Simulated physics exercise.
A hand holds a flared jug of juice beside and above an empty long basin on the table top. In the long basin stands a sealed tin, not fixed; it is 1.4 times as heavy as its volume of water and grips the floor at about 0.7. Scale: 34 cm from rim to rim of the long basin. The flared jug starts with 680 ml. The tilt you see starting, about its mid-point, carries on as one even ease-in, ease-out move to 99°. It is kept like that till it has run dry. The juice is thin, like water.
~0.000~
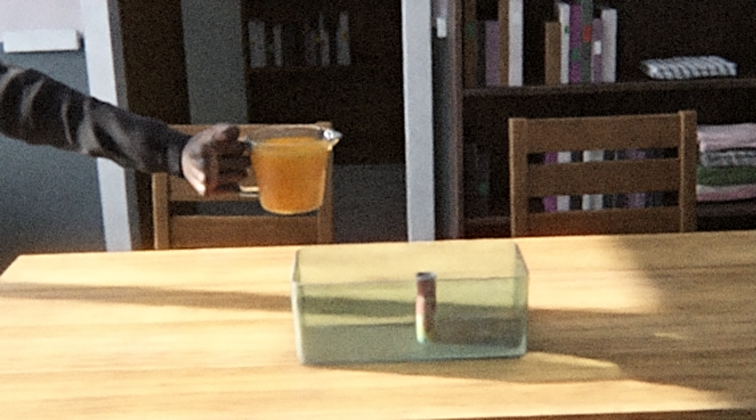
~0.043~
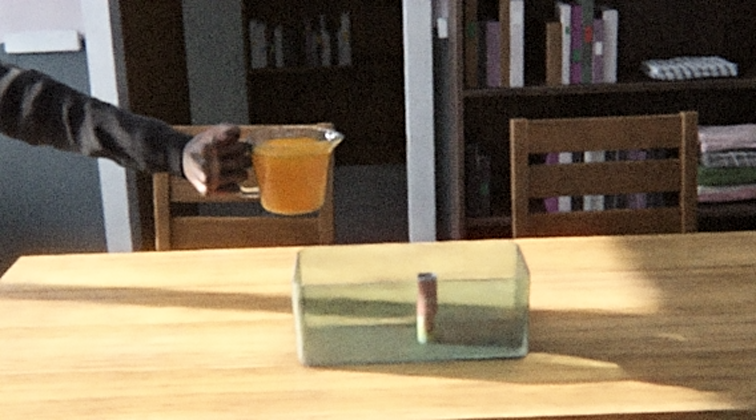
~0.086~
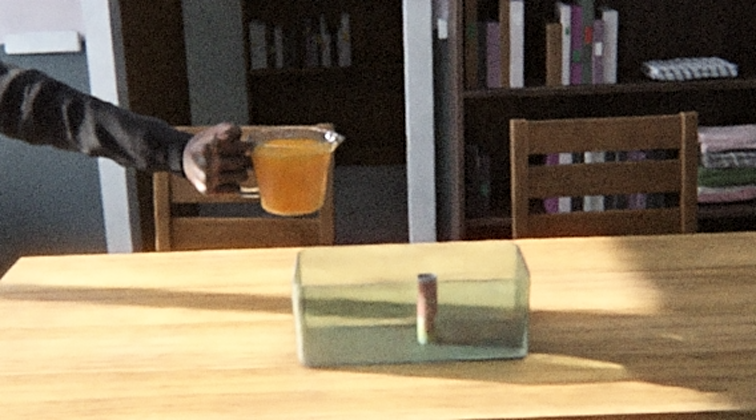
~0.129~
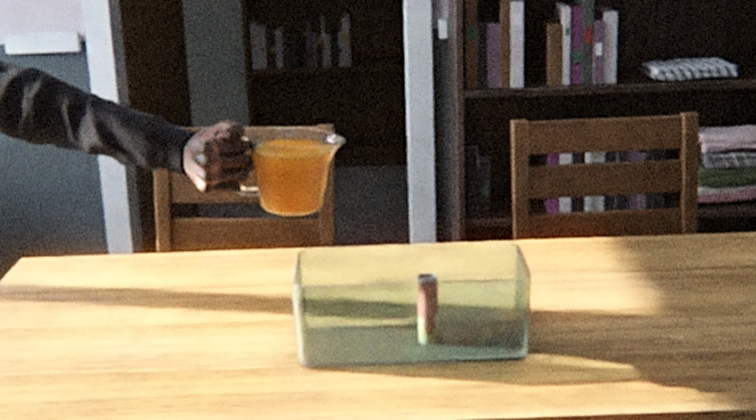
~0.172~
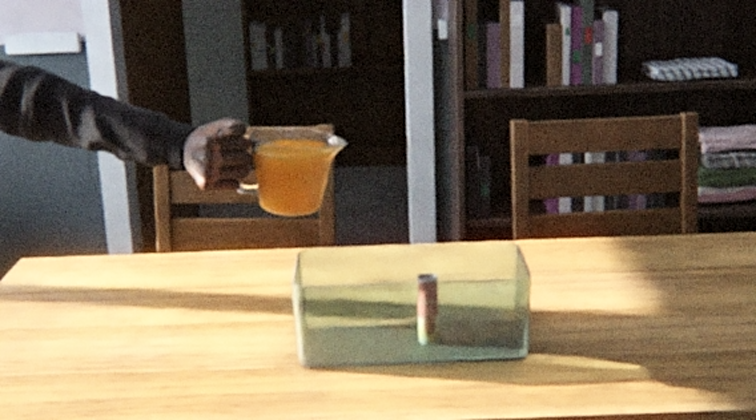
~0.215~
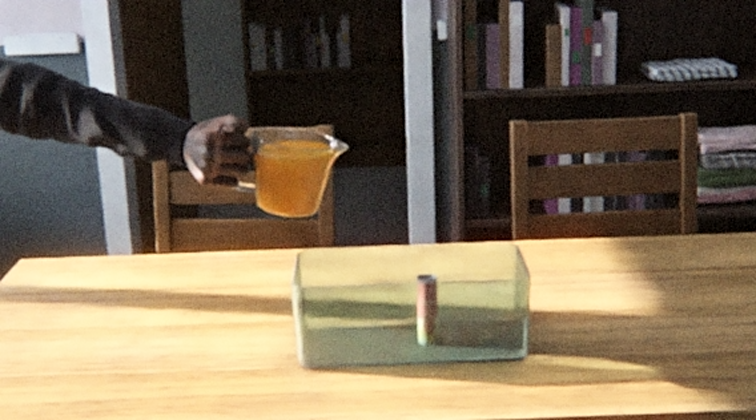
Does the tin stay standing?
The tin remains upright.
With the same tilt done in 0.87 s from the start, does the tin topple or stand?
Then it remains upright.
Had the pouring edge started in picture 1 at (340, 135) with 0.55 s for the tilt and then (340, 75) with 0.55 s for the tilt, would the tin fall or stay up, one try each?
First it remains upright; then it goes over.
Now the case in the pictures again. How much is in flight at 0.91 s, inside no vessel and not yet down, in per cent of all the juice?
Some 18 per cent.
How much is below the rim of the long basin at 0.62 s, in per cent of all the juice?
About 8 per cent.
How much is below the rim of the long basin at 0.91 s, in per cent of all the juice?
About 66 per cent.
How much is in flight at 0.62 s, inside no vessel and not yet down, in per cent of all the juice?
Near 22 in a hundred.
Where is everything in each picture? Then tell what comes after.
In the first frame, it leans 0°; its right rim is at (342, 135); the juice meets the walls at (250, 147) and (331, 144); the long basin's rim runs from (294, 267) to (523, 259); the tin's top is at (426, 278).
In the second frame, it leans 0°; its right rim is at (344, 136); the juice meets the walls at (252, 147) and (332, 145).
In the third frame, it leans 2°; its right rim is at (345, 138); the juice meets the walls at (253, 148) and (332, 146).
In the fourth frame, it leans 4°; its right rim is at (346, 140); the juice meets the walls at (254, 148) and (333, 147).
In the fifth frame, it leans 6°; its right rim is at (347, 143); the juice meets the walls at (255, 148) and (335, 148).
In the sixth frame, it leans 10°; its right rim is at (349, 147); the juice meets the walls at (256, 149) and (338, 149).
After 0.62 s the tilt is 63° and 71 per cent is still to pour; the tin stands where it began.
After 0.91 s the tilt is 95° and 16 per cent is still to pour; the tin stands where it began.
After 1.22 s the tilt is 99° and 1 per cent is still to pour; the tin stands where it began.
After 1.55 s the tilt is 99° and 0 per cent is still to pour; the tin stands where it began.
In the end the tin stands where it began.
